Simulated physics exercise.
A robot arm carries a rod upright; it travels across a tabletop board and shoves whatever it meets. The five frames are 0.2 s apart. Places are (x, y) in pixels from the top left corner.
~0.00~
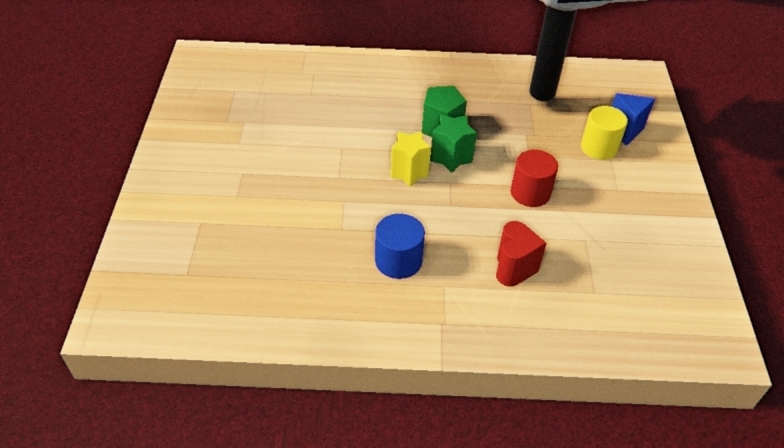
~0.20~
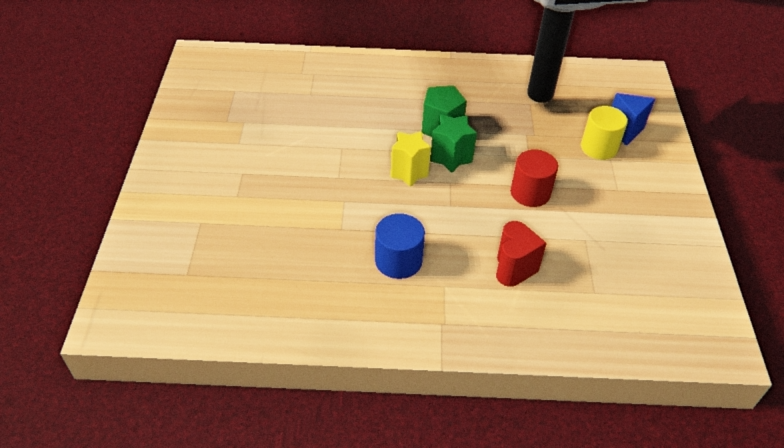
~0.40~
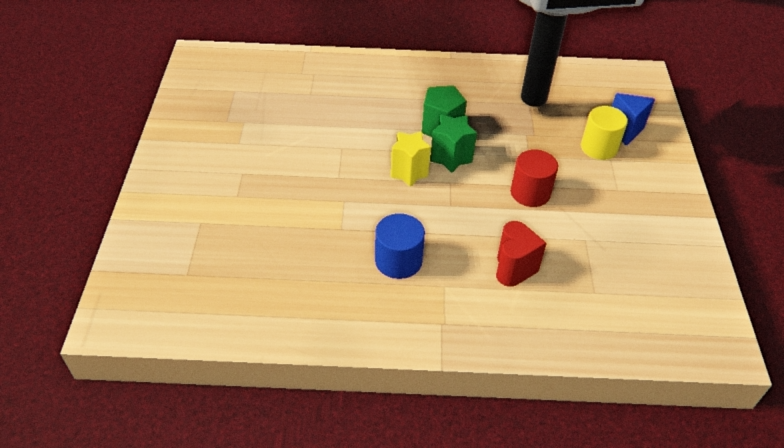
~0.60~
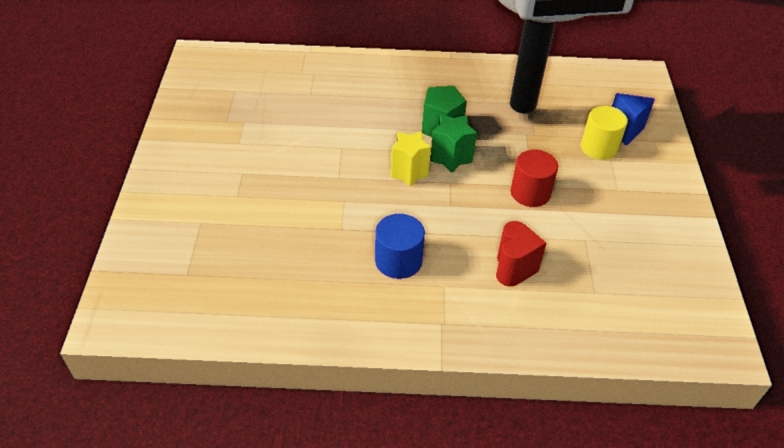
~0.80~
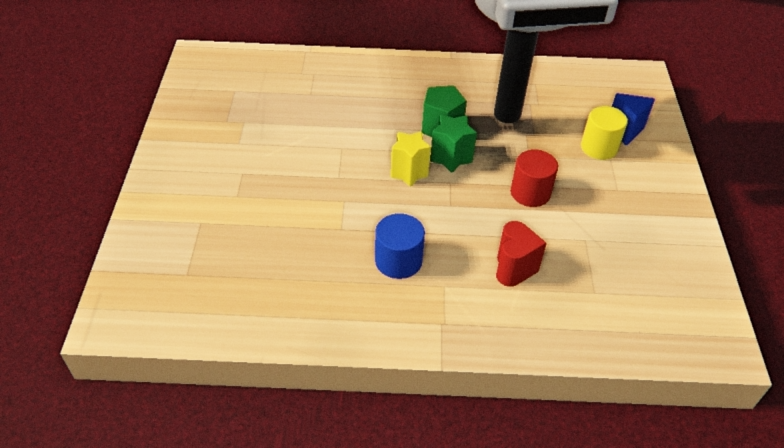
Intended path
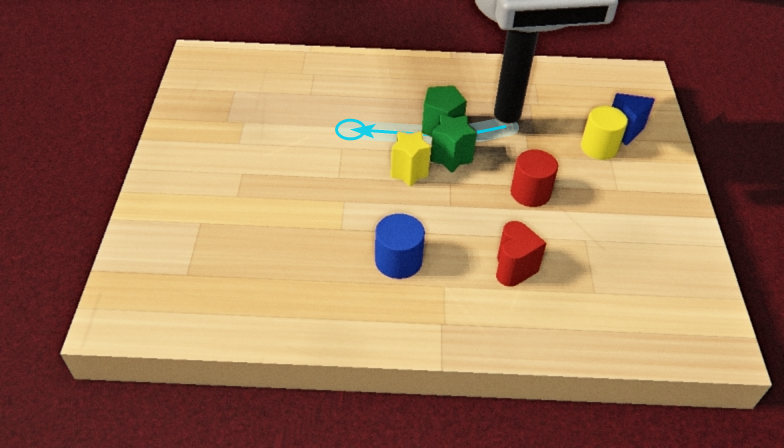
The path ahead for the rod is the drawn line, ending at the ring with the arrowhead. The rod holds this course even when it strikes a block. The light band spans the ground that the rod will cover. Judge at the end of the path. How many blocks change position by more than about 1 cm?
The push moves one block more than 1 cm.
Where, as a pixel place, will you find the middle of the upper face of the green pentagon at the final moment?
Pixel (376, 80).
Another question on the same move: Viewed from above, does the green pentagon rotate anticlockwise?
No, that is not what happens.
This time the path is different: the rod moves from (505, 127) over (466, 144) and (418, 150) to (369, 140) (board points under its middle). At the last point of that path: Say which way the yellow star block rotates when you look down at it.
My answer: Clockwise.
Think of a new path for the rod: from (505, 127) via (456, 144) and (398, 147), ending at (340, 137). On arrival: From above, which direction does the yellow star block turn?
Clockwise from above.
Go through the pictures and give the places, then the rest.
The first frame shows tip of the rod at (542, 95), middles of tops, green pentagon at (445, 97), green star block at (455, 127).
The second frame shows rod at (540, 96), nothing pushed.
The third frame shows rod at (534, 100), nothing pushed.
The fourth frame shows rod at (523, 106), nothing pushed.
The fifth frame shows rod at (507, 116), green pentagon at (445, 97), green star block at (455, 127).
The line goes from (505, 127) over (430, 135) to (351, 129).
What follows on the original path. One third of the way, rod at (456, 124); green pentagon at (424, 95), turned 20° clockwise.
Two thirds of the way, rod at (402, 122); green pentagon at (387, 84), turned 85° clockwise.
At the end, rod at (350, 119); green pentagon at (376, 80), turned 120° clockwise; green star block unmoved.
